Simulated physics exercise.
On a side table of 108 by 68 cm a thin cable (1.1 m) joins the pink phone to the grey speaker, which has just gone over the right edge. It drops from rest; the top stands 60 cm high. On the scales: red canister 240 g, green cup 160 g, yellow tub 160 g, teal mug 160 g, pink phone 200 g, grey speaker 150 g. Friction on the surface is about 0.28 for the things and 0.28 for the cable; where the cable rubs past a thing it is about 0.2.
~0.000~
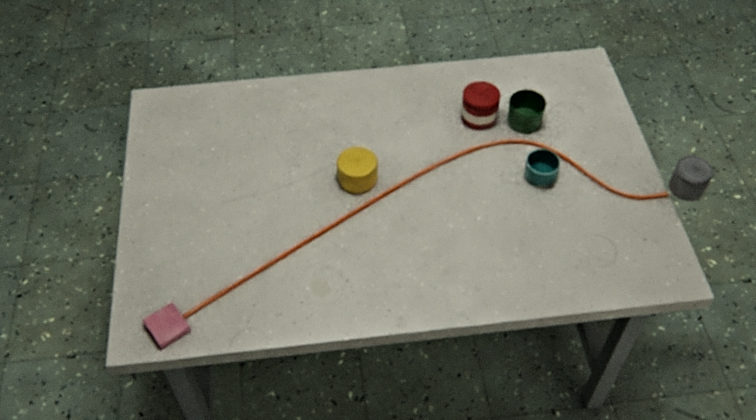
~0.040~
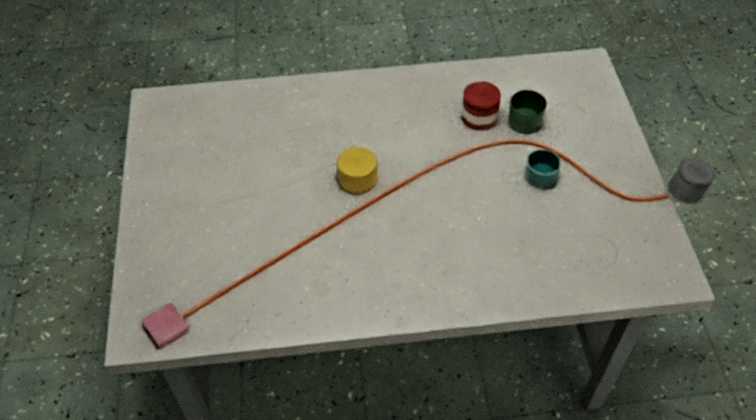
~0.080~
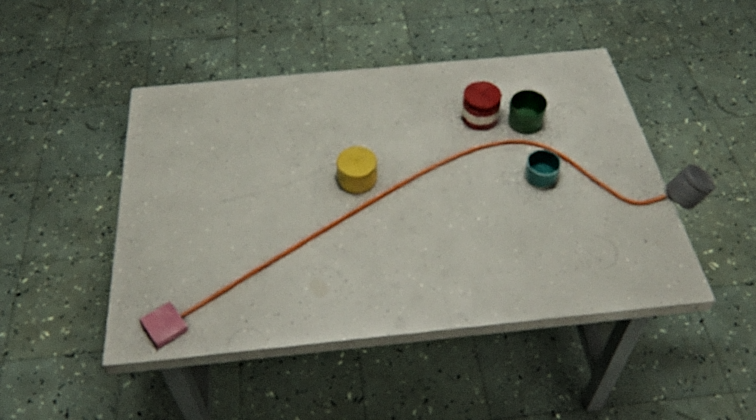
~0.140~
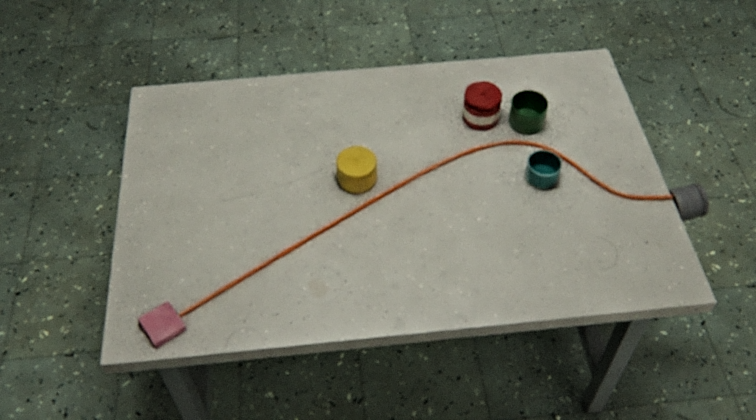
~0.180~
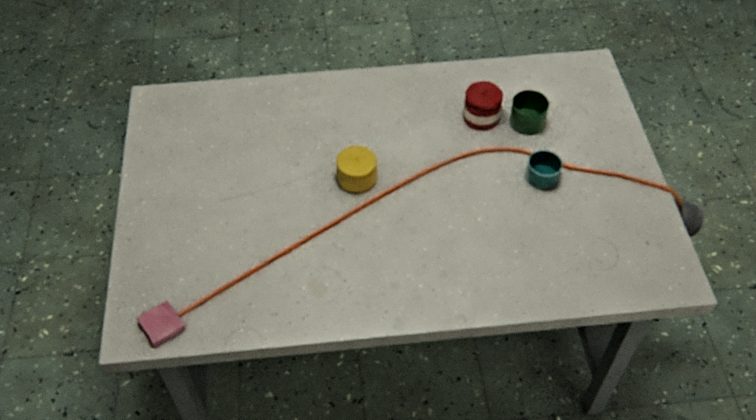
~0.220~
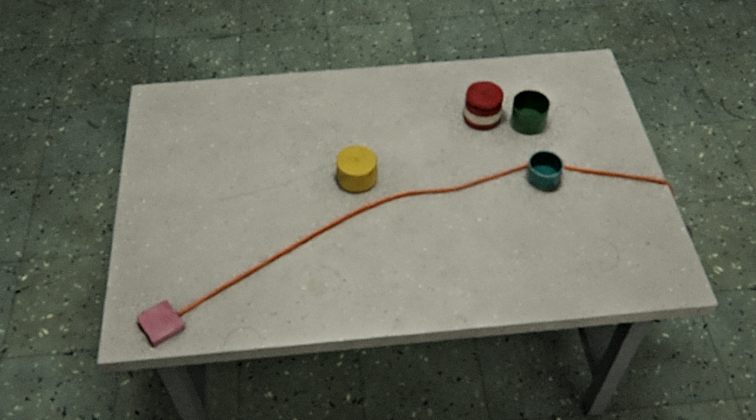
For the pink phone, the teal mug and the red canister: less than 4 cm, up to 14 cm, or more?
The pink phone travels a long way, the teal mug shifts a middling way, the red canister barely shifts.
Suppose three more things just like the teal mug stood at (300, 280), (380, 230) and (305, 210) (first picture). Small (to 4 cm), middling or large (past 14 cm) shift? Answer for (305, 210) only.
There: Small.
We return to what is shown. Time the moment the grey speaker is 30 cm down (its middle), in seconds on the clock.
About: 0.65 s.
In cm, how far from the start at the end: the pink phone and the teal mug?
About: Pink phone 45 cm, teal mug 8 cm.
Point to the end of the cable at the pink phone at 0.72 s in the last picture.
At about (281, 277).
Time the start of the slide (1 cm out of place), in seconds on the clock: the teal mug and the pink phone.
About: Teal mug 0.26 s, pink phone 0.26 s.
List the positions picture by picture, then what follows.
The first picture shows pink phone (166, 323); teal mug (543, 161); red canister (482, 94); cable runs through (620, 193) (526, 142) (428, 170) (337, 223) (238, 283).
The second picture shows grey speaker (696, 171); cable runs through (620, 195) (428, 170) (237, 283).
The third picture shows grey speaker (691, 187); cable runs through (619, 196) (428, 170) (236, 283).
The fourth picture shows grey speaker (687, 203); cable runs through (623, 195) (428, 170) (235, 283).
The fifth picture shows grey speaker (680, 218); cable runs through (643, 182) (429, 170) (234, 282).
The sixth picture shows pink phone (159, 320); teal mug (546, 163); red canister (485, 93); cable runs through (664, 182) (446, 190) (338, 222) (234, 281).
By 0.5 s, the cable's tail end at (226, 302); pink phone 9 cm off its start, teal mug 8 cm off its start, grey speaker over the edge.
By 0.7 s, the cable's tail end at (281, 277); pink phone 19 cm off its start, teal mug 9 cm off its start, grey speaker over the edge.
By 1.0 s, the cable's tail end at (348, 258); pink phone 32 cm off its start at (331, 259), teal mug 9 cm off its start at (565, 197), grey speaker over the edge.
By 1.2 s, the cable's tail end at (411, 237); pink phone 44 cm off its start, teal mug 9 cm off its start, grey speaker over the edge.
By 2.4 s, the cable's tail end at (420, 234); pink phone 46 cm off its start at (404, 236), teal mug 9 cm off its start at (566, 197), red canister 0 cm off its start at (485, 94), grey speaker over the edge.
